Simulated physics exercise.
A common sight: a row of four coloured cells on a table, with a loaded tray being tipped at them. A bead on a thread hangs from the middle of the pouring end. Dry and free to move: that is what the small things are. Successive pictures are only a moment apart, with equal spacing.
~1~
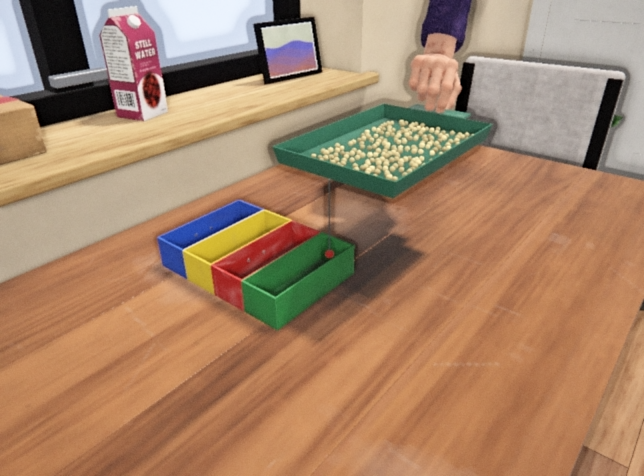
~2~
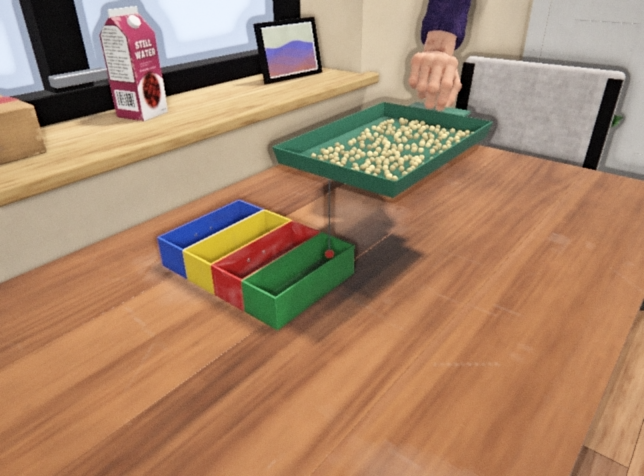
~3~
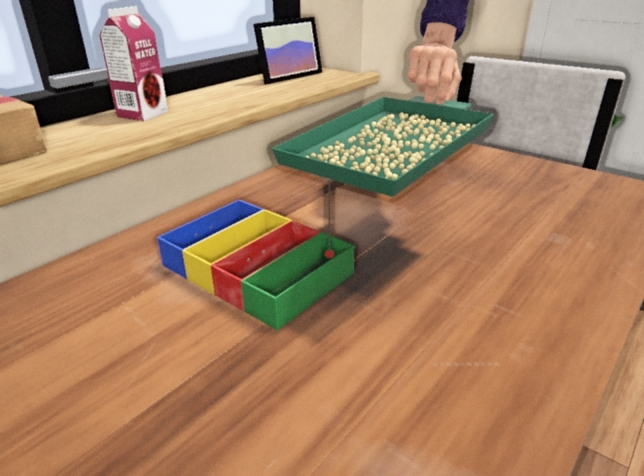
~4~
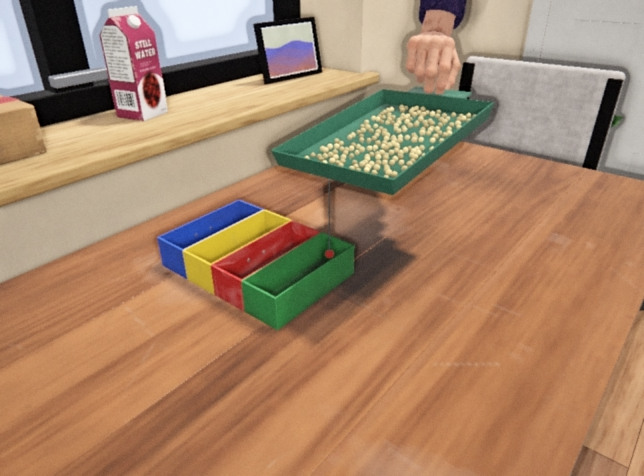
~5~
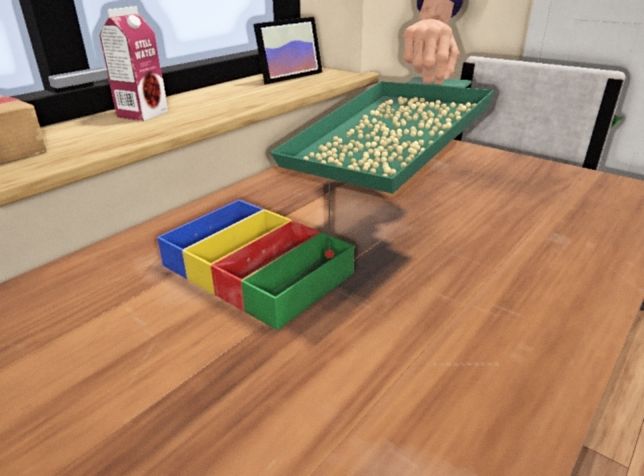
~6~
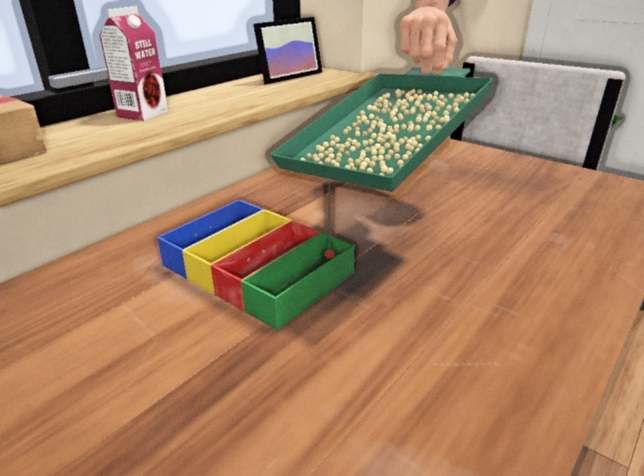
A green tray loaded with small pale beans is held by a hand at its far edge, above a wooden table seen from slightly above beside a windowsill. Blue, yellow, red and green cells sit in a row at left, with a pink carton and framed picture behind. The hand shifts slightly left as the tray gradually tilts, its left corner dipping a little, while the camera stays still.
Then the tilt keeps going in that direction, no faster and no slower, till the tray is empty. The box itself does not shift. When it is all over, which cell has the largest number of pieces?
The red cell.
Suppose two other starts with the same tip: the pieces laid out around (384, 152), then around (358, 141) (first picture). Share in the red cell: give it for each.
Shares: 70 % for the first, 90 % for the second.
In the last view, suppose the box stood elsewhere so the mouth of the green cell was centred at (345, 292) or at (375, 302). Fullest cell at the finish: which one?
First try: The yellow cell; second try: That blue cell.
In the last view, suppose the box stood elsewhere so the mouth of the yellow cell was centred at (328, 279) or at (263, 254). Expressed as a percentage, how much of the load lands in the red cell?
About 0 and 10 per cent.
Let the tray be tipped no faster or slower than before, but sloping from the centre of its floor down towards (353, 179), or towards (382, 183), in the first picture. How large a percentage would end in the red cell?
0 and 0 per cent, in that order.
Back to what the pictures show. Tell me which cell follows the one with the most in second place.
Ranked number two: Green.
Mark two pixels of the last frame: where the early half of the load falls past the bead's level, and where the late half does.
About (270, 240) to begin with, then about (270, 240).
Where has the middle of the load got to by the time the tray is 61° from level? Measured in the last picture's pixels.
The load is centred around (304, 163).
Soon, tray tipped steeply; nearly all on the tray; a stray few in the red cell; a stray few falling or outside the box.
A while on, tray tipped past a quarter turn; a small part on the tray; about half in the red cell; a small part in the green cell; about a quarter falling or outside the box.
Towards the end, tray tipped past a quarter turn; most in the red cell; about a quarter in the green cell; a stray few in the yellow cell; a stray few falling or outside the box.
Finally, tray tipped past a quarter turn; most in the red cell; about a quarter in the green cell; a stray few in the yellow cell; none in the blue cell; a stray few outside the box.
